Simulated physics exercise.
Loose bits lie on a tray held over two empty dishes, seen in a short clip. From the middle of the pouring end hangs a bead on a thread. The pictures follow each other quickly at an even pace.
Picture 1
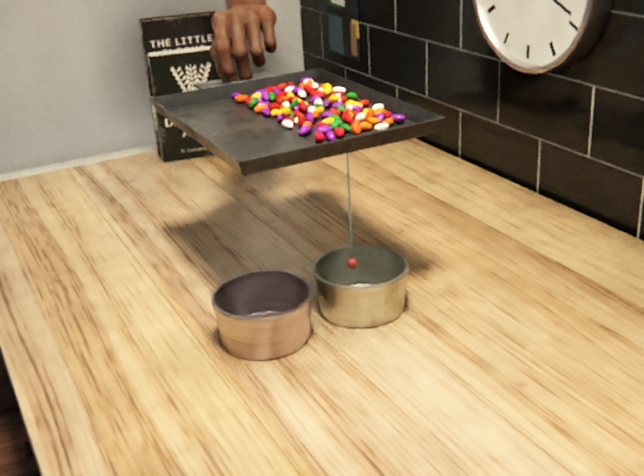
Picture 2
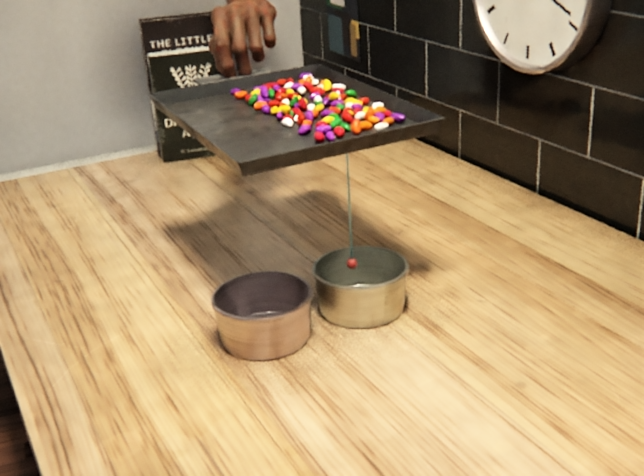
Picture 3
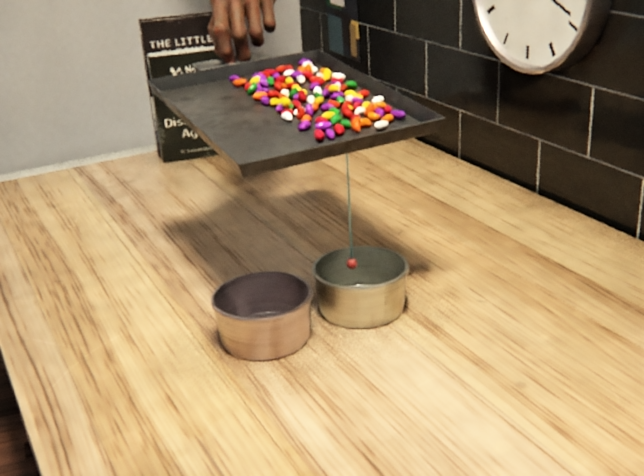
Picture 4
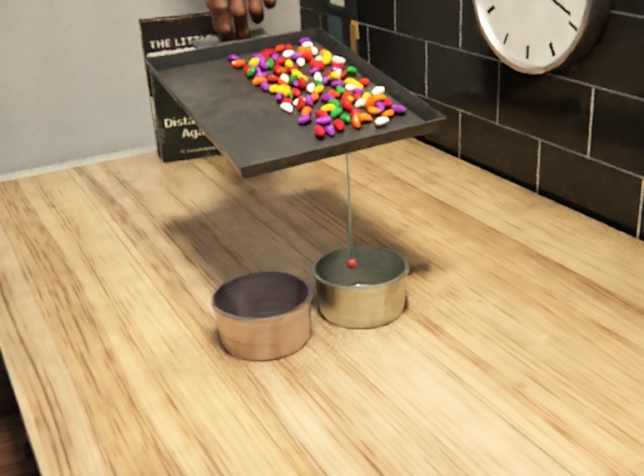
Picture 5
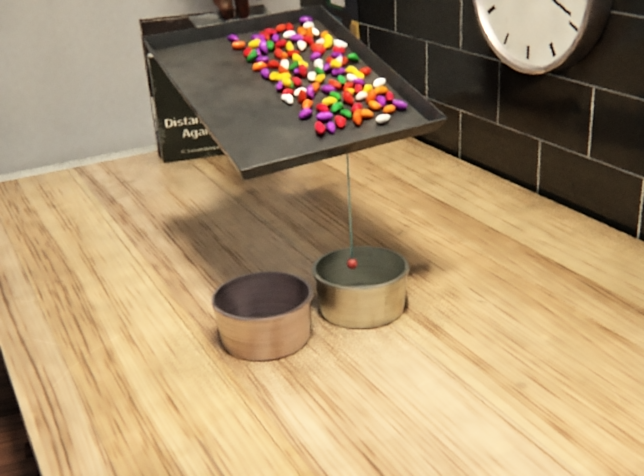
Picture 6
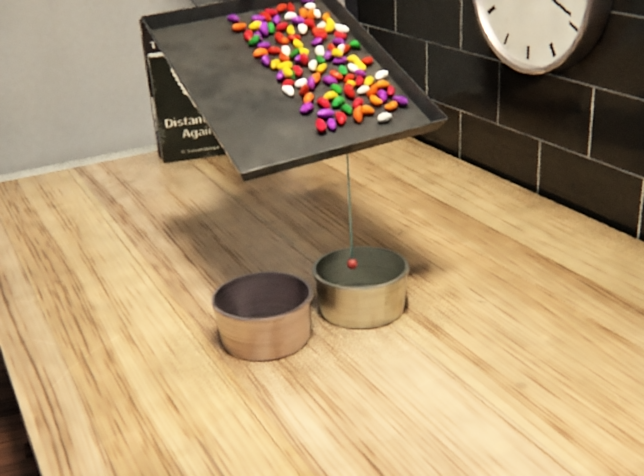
Above a wooden counter, a hand raises the back of a tray of colourful jelly beans.
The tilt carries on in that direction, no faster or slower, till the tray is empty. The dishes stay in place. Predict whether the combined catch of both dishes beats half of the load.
Minority caught.
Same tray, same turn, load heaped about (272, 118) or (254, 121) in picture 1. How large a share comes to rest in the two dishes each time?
It comes to about 10 per cent the first time and about 0 per cent the second.
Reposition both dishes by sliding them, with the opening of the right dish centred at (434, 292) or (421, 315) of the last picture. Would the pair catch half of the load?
The bulk of it and then Short of half.
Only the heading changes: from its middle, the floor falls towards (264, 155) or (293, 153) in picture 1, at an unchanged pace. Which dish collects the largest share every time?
Number one favours the left of the two; number two favours the left of the two.
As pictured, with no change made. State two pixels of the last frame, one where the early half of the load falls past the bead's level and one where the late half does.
About (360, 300) to begin with, then about (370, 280).
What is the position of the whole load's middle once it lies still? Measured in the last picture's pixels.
The centre ends up roughly at (374, 365).
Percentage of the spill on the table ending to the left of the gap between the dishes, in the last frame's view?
It comes to near 20 percent of the spill.
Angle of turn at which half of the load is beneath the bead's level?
That happens at around 90°.
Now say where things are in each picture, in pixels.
In the first picture, corners of the pouring end near (242, 159) and (437, 117), level; middle of the load near (320, 107), jelly beans; left dish near (284, 332); right dish near (385, 301); bead on its thread near (352, 263).
In the second picture, corners of the pouring end near (242, 159) and (437, 117), level; middle of the load near (319, 105).
In the third picture, corners of the pouring end near (243, 161) and (437, 117), tipped barely, level across its low end; middle of the load near (319, 97).
In the fourth picture, corners of the pouring end near (243, 163) and (438, 116), tipped a little, level across its low end; middle of the load near (319, 84).
In the fifth picture, corners of the pouring end near (244, 165) and (439, 116), tipped clearly, level across its low end; middle of the load near (320, 72).
In the sixth picture, corners of the pouring end near (245, 167) and (440, 116), tipped clearly, level across its low end; middle of the load near (321, 60); left dish near (284, 333); right dish near (385, 302).
Shortly afterwards, tray tipped steeply; the bulk on the tray; near a quarter in the air.
Next, tray tipped past a quarter turn; only a few on the tray; only a few in the left dish; the bulk outside both; near a quarter in the air.
Some moments later, tray tipped past a quarter turn; only a few in the left dish; only a few in the right dish; all but a few outside both.
In the end, tray tipped past a quarter turn; only a few in the left dish; only a few in the right dish; all but a few outside both.
